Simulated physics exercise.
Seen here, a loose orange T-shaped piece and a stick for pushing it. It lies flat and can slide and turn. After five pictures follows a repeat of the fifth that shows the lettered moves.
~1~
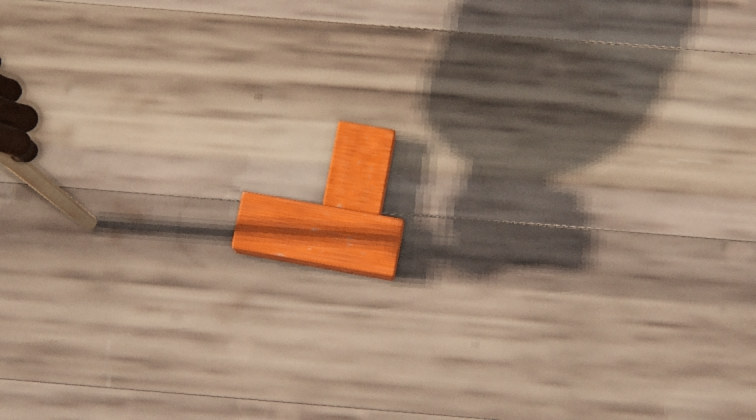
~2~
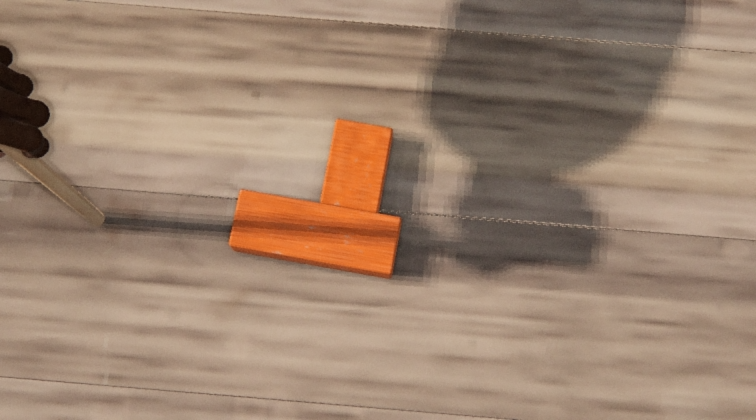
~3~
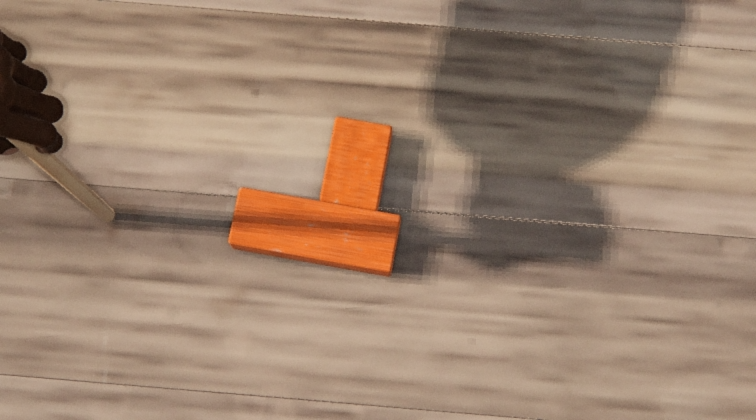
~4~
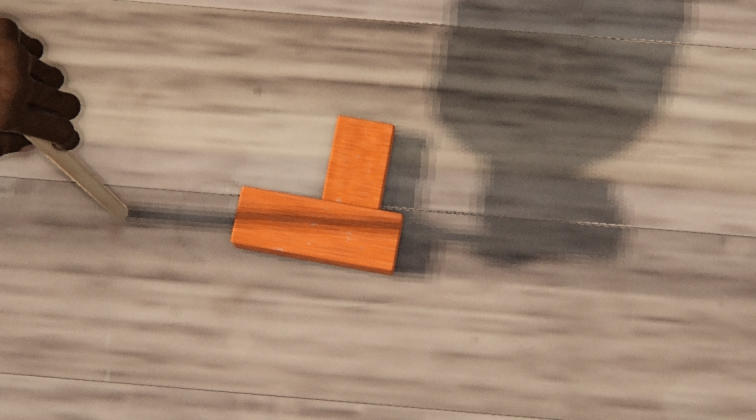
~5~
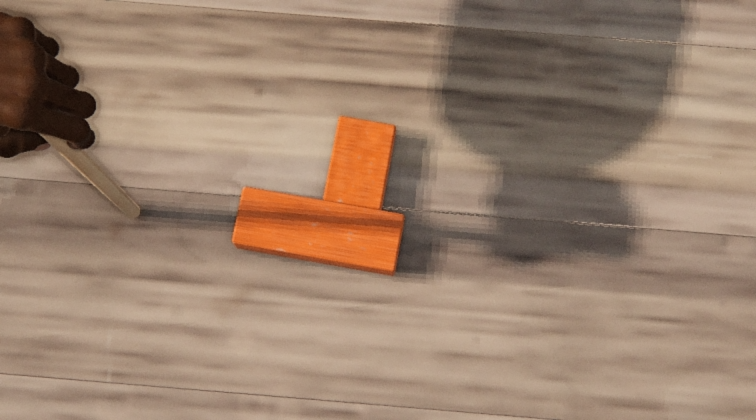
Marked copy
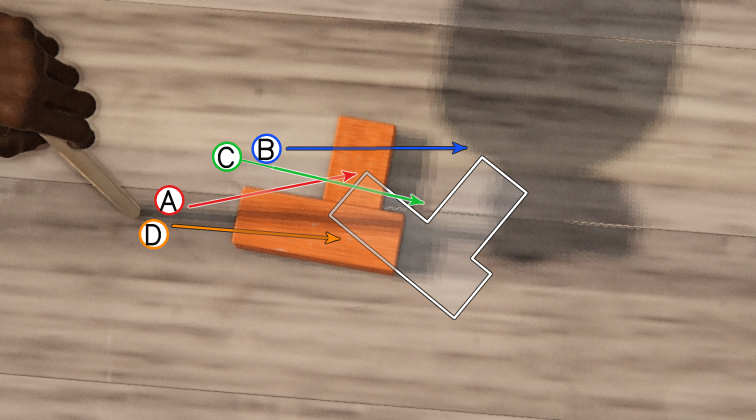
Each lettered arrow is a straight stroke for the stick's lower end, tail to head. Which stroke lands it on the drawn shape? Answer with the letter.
Only A fits it in.
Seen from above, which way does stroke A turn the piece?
Clockwise.
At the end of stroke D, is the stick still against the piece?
Yes.
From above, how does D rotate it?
It turns anticlockwise.
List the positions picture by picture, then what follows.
In the first frame, orange T-shaped piece (317, 233).
In the second frame, orange T-shaped piece (315, 231).
In the third frame, orange T-shaped piece (314, 229).
In the fourth frame, orange T-shaped piece (317, 228).
In the fifth frame, orange T-shaped piece (318, 228).
On the marked copy, A from (189, 207) to (356, 174); B from (288, 149) to (466, 148); C from (273, 168) to (423, 203); D from (173, 226) to (339, 239).
Following A. Soon after the start, foot of the stick (251, 195), piece (330, 229).
Later, foot of the stick (310, 184), piece (380, 233).
In the end, foot of the stick (356, 175), piece (411, 238); it fills the outline.
As for the rest, B leaves the piece out of the outline, at (345, 214); C leaves the piece out of the outline, at (374, 231); D leaves the piece out of the outline, at (425, 209).
